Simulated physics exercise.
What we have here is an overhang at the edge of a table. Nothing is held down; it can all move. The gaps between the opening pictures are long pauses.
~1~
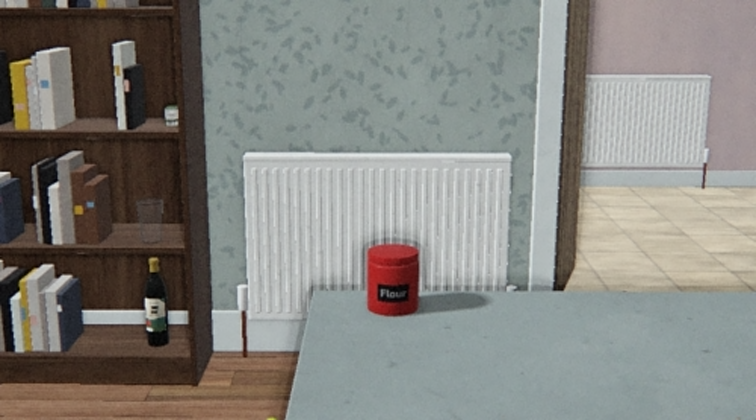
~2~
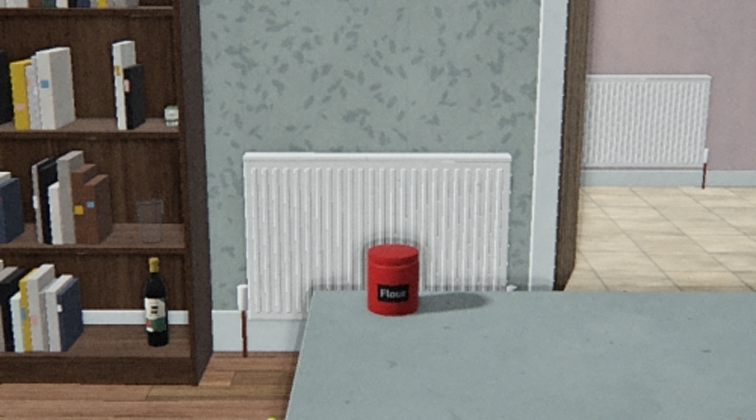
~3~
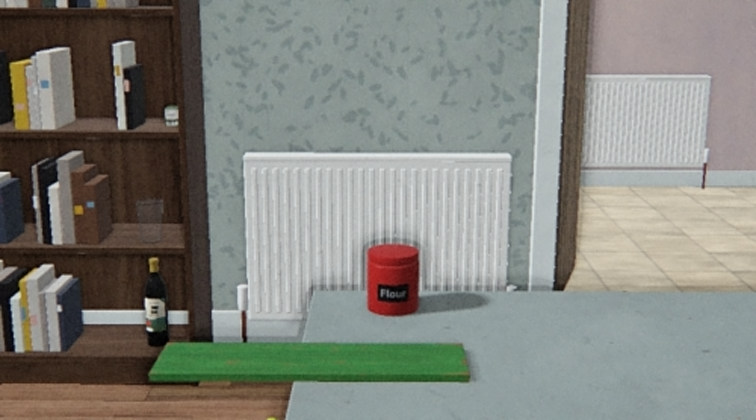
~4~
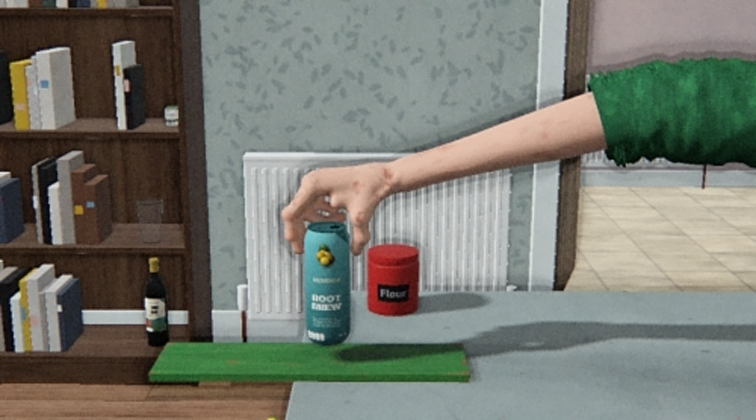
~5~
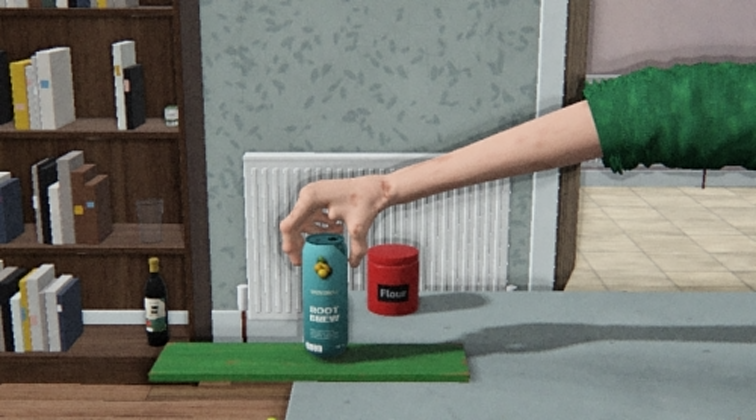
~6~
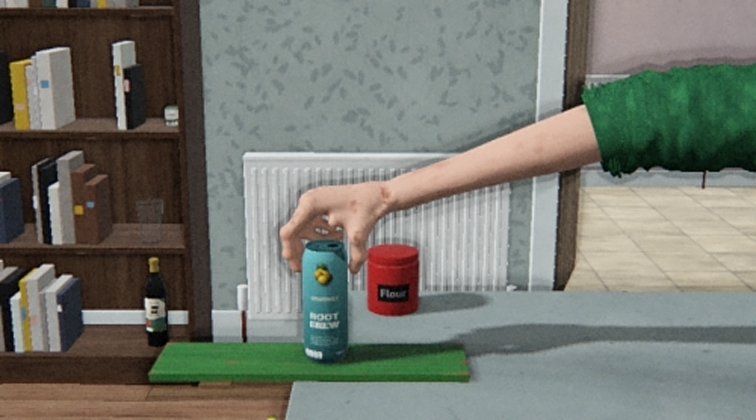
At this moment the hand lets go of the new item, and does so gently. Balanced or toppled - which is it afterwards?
It will end up resting where it is.
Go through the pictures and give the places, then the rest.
The last thing is not in view yet; red jar (393, 280), in the first picture.
The last thing is not in view yet; red jar (393, 280), in the second picture.
The last thing is not in view yet; red jar (393, 280), in the third picture.
Coming down; turquoise can (328, 284); red jar (393, 280), in the fourth picture.
Coming down; turquoise can (326, 296); red jar (393, 280), in the fifth picture.
Set down, still held; turquoise can (326, 302); red jar (393, 280), in the sixth picture.
Then, 0.40 s later than the last frame, all is still.
Then, 1.10 s later than the last frame, turquoise can resting near (326, 302).
When it is over, all 3 as before. End places, in pixels of the last picture, turquoise can near (326, 302). The plank holds.
